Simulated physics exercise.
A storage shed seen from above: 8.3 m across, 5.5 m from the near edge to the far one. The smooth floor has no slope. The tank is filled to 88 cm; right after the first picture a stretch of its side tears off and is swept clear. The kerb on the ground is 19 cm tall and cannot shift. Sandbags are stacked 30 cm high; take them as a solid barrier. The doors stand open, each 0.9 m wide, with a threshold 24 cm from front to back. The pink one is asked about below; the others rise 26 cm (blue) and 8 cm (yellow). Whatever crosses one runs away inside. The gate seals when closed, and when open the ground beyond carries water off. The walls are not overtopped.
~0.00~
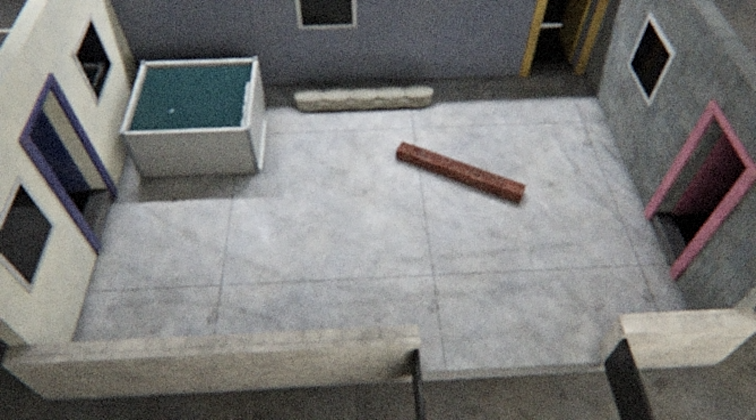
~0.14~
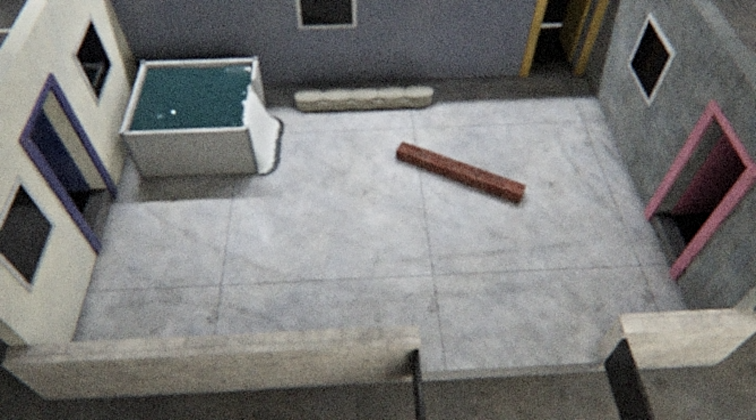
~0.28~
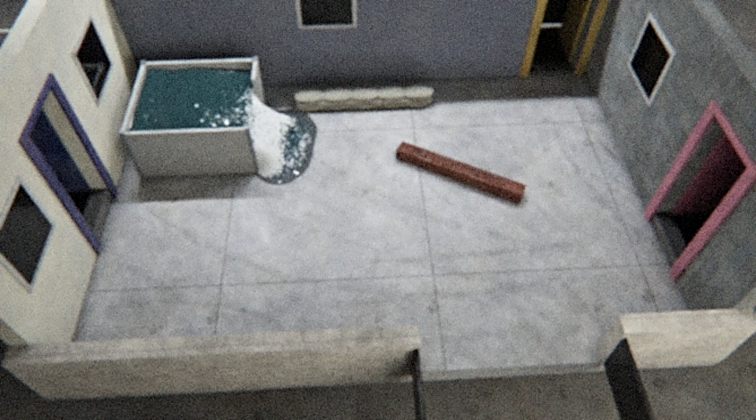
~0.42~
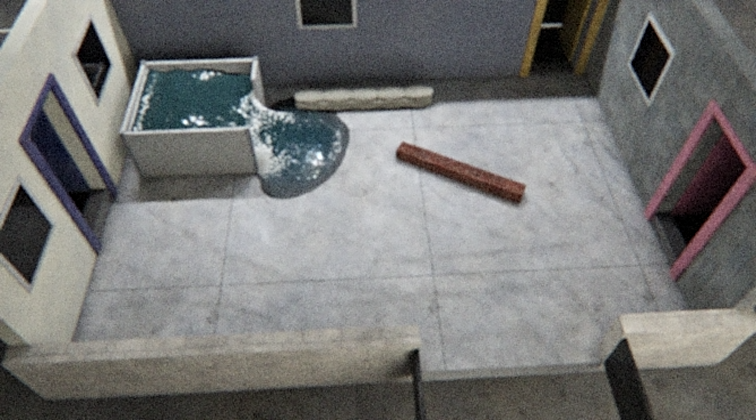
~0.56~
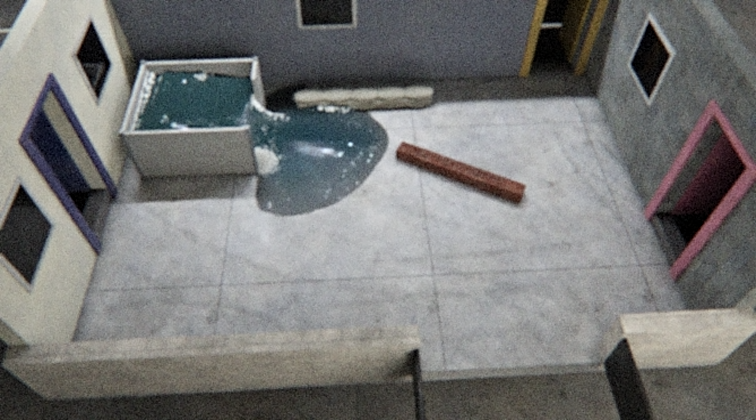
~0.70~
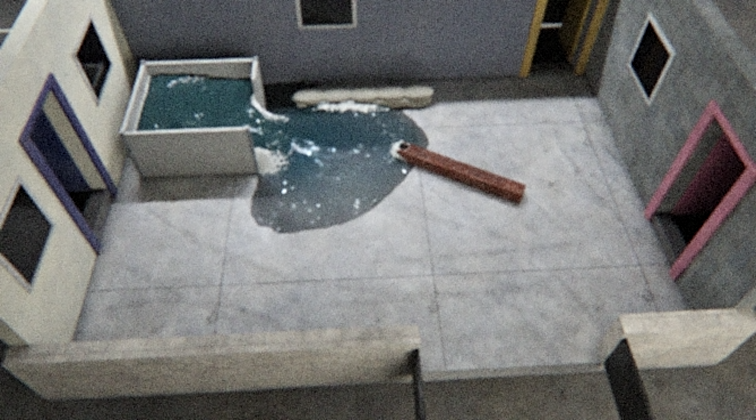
Dark water pours from the tank's right side and spreads to the red-brown bar.
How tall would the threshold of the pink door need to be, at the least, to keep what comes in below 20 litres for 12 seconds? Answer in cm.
About 14 cm.
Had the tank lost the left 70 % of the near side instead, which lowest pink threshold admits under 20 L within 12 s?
Some 14.5 cm.
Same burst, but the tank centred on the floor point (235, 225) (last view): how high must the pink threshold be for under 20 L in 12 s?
About 24 cm.
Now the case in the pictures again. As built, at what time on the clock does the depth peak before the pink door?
At about 4.0 s.
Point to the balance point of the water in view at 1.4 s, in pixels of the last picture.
Around (287, 144).
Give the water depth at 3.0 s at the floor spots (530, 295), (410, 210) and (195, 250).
In that order: 3, 3 and 0 cm.
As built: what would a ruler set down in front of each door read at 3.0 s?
Depths in cm: Blue 0, pink 12, yellow 18.
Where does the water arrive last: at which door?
It is the blue one.
After 1.4 s water covers 35 % of the floor, deepest (40 cm) near (267, 150); it has not reached the pink door.
After 3.0 s water covers 65 % of the floor, deepest (37 cm) near (701, 339); 12 cm at the pink door, 0 litres in over its 20 cm threshold.
After 12.0 s water covers 95 % of the floor, deepest (8 cm) near (195, 90); 6 cm at the pink door, 5 litres in over its 20 cm threshold.
At the pink door as built, the water arrived by 2.2 s and peaked near 19 cm at 4.0 s.
With a threshold of 11.5 cm, 35 litres would have come in within the 12 s; with 15.5 cm, 15 litres. So under 20 litres takes about 14 cm.
